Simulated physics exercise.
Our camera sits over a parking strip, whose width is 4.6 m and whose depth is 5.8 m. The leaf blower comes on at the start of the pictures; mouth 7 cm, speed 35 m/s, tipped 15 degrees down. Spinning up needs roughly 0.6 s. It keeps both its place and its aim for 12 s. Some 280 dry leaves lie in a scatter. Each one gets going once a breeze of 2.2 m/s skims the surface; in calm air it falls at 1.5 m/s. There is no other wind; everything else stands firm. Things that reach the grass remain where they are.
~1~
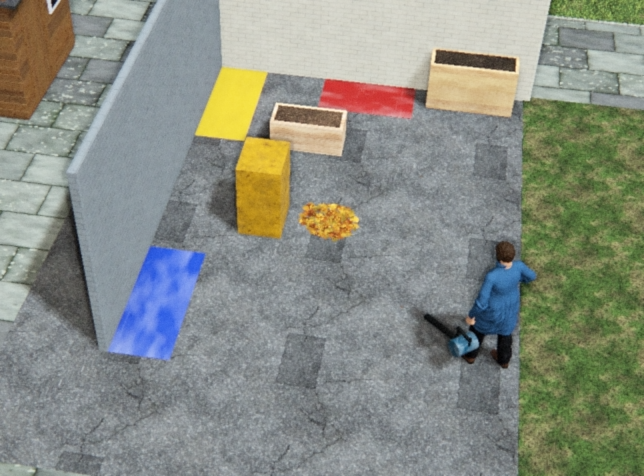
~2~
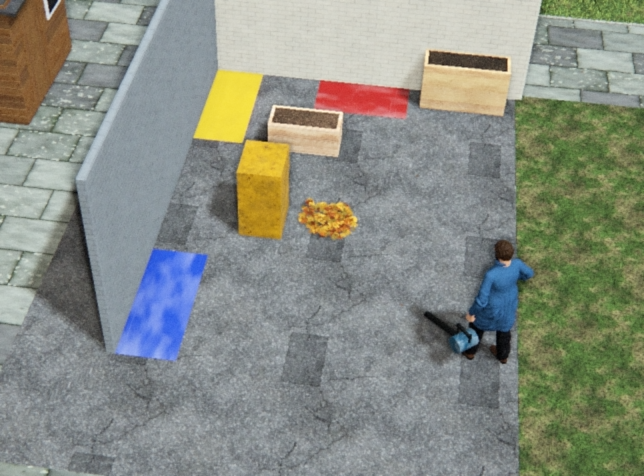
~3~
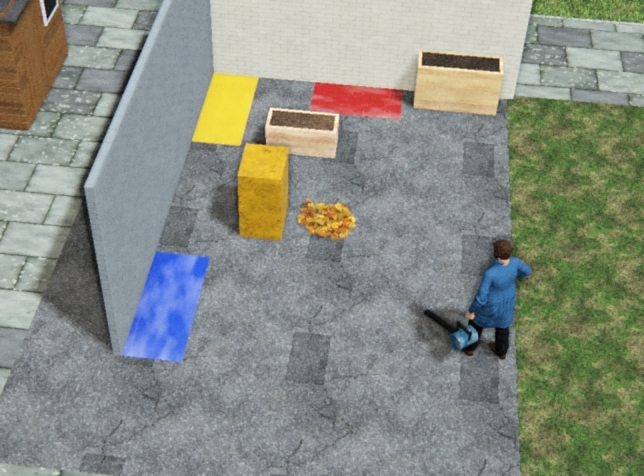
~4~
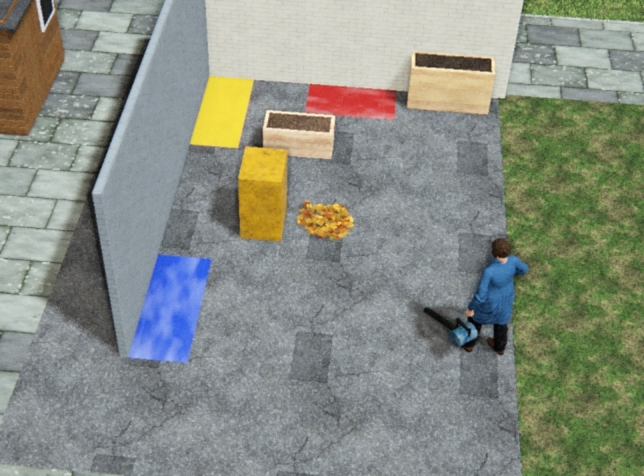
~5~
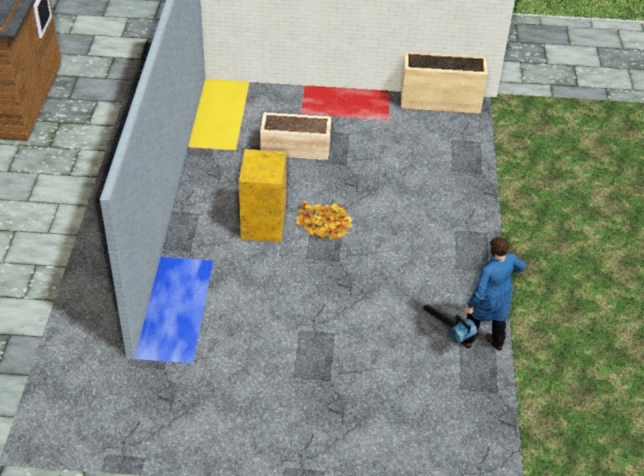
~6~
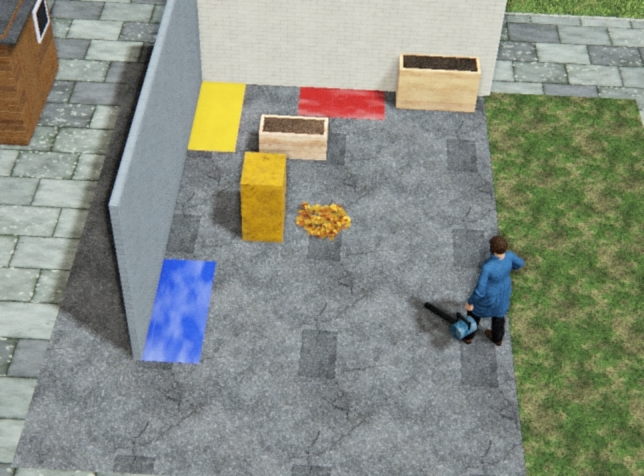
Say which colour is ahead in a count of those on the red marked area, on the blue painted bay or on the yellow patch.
It is yellow.
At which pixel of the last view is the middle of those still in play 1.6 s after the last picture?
Roughly pixel (255, 155).
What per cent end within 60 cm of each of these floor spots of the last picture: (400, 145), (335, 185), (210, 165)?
I would say some 0 %, 1 % and 30 % respectively.
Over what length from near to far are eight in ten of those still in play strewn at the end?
About 0.8 m from near to far.
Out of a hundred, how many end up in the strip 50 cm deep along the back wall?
Estimate: Around 2 percent.
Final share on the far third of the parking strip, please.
I'd estimate around 80 per cent.
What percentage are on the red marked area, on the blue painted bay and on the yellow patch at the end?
Roughly 0 % red, 0 % blue, 50 % yellow.
Then, 1.6 s after the last picture, 82 % are on the move or not yet settled, 15 % are on the yellow patch, 0 % on the blue painted bay and 0 % on the red marked area; the middle of those still in play is near (255, 155).
Then, 3.0 s after the last picture, 72 % are on the move or not yet settled, 31 % are on the yellow patch, 0 % on the blue painted bay and 0 % on the red marked area; the middle of those still in play is near (252, 154).
Then, 5.8 s after the last picture, 63 % are on the move or not yet settled, 39 % are on the yellow patch, 0 % on the blue painted bay and 0 % on the red marked area; the middle of those still in play is near (241, 155).
Then, 11.1 s after the last picture, at the end, 47 % are on the yellow patch, 0 % on the blue painted bay and 0 % on the red marked area; the middle of those still in play is near (231, 148).
